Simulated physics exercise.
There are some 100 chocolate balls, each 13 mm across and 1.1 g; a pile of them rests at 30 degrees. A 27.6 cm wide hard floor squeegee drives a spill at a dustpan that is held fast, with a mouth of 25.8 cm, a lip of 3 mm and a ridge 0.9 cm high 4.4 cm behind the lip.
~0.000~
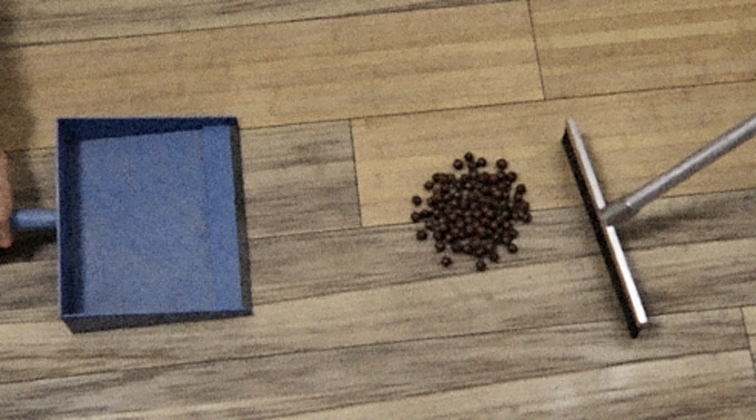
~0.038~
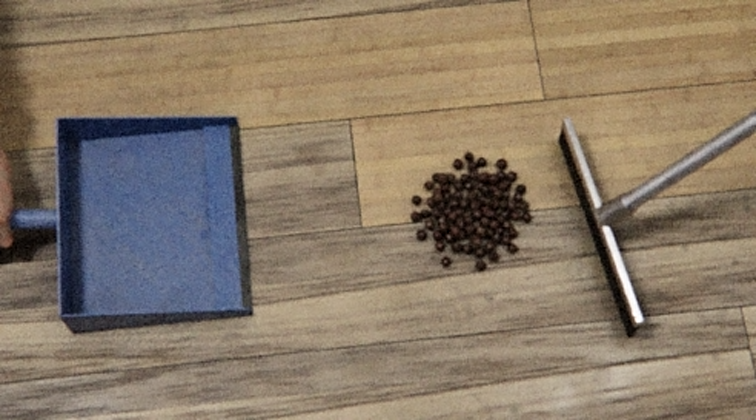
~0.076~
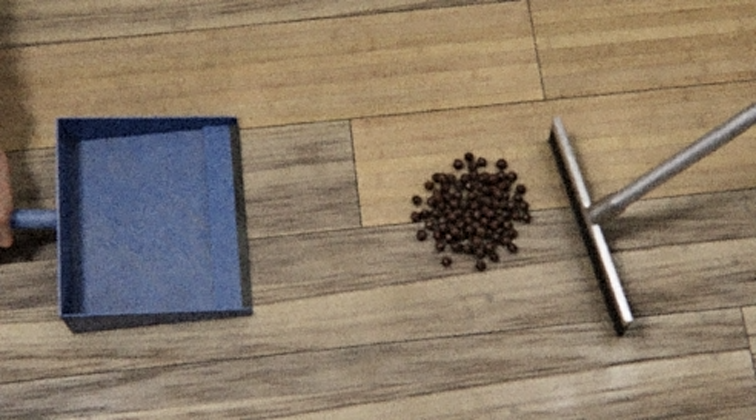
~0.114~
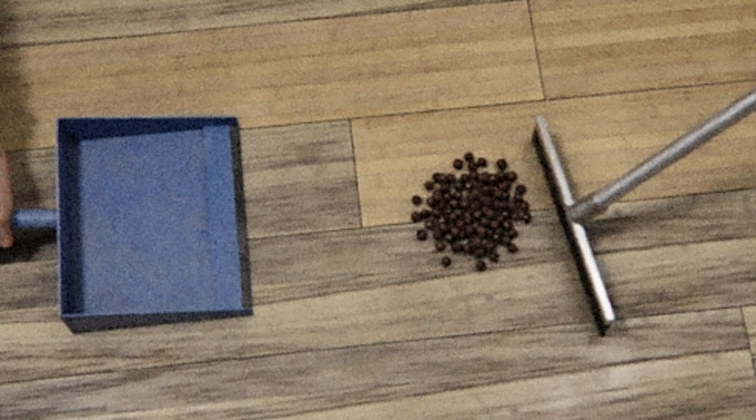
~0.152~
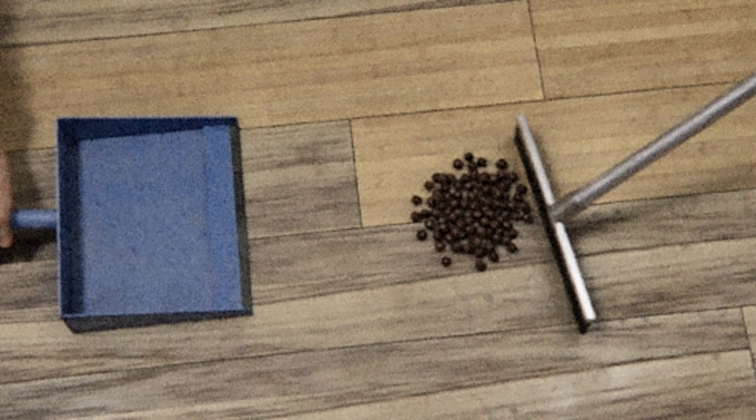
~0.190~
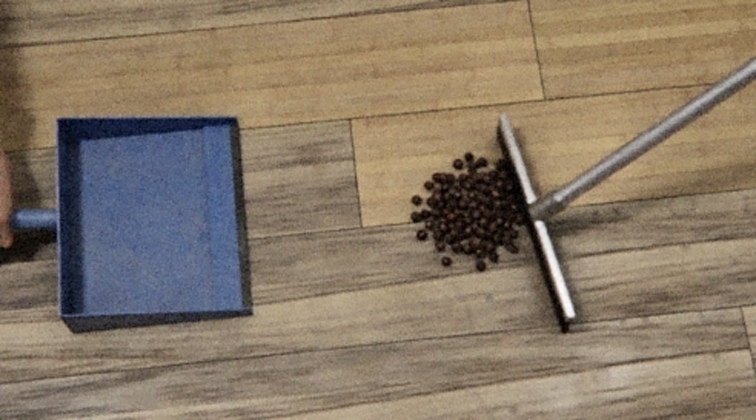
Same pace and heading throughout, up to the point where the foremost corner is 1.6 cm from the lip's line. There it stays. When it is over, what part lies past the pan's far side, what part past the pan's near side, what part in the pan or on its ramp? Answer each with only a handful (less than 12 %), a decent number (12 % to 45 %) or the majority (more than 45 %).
Far side: Only a handful; near side: A decent number; pan: A decent number.
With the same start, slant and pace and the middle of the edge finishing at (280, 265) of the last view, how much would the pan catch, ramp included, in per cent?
I'd expect around 25 per cent.
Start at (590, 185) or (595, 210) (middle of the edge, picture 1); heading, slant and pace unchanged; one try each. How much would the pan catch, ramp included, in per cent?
I'd put it near 10 per cent for the first and near 20 per cent for the second.
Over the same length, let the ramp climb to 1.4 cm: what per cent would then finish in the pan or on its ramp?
Then about 20 per cent.
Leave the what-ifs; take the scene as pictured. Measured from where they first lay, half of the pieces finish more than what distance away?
I'd put it near 30 cm.
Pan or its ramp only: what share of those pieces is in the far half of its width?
Something like 60 in a hundred.
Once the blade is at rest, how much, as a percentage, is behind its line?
Some 0 percent of it.
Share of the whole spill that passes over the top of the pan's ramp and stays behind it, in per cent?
I'd put it near 0 per cent.
Then, at 0.45 s, middle of the blade 20 cm from the lip; 0 % over the lip, far side 0 %, near side 5 %.
Then, at 0.63 s, middle of the blade 9 cm from the lip; 0 % over the lip, far side 0 %, near side 10 %.
After 0.92 s, middle of the blade 4 cm from the lip; 25 % over the lip, far side 5 %, near side 15 %.
By 1.5 s all is still; far side 5 %, near side 15 %, pan 20 %, in front of the lip or behind the blade 60 %.
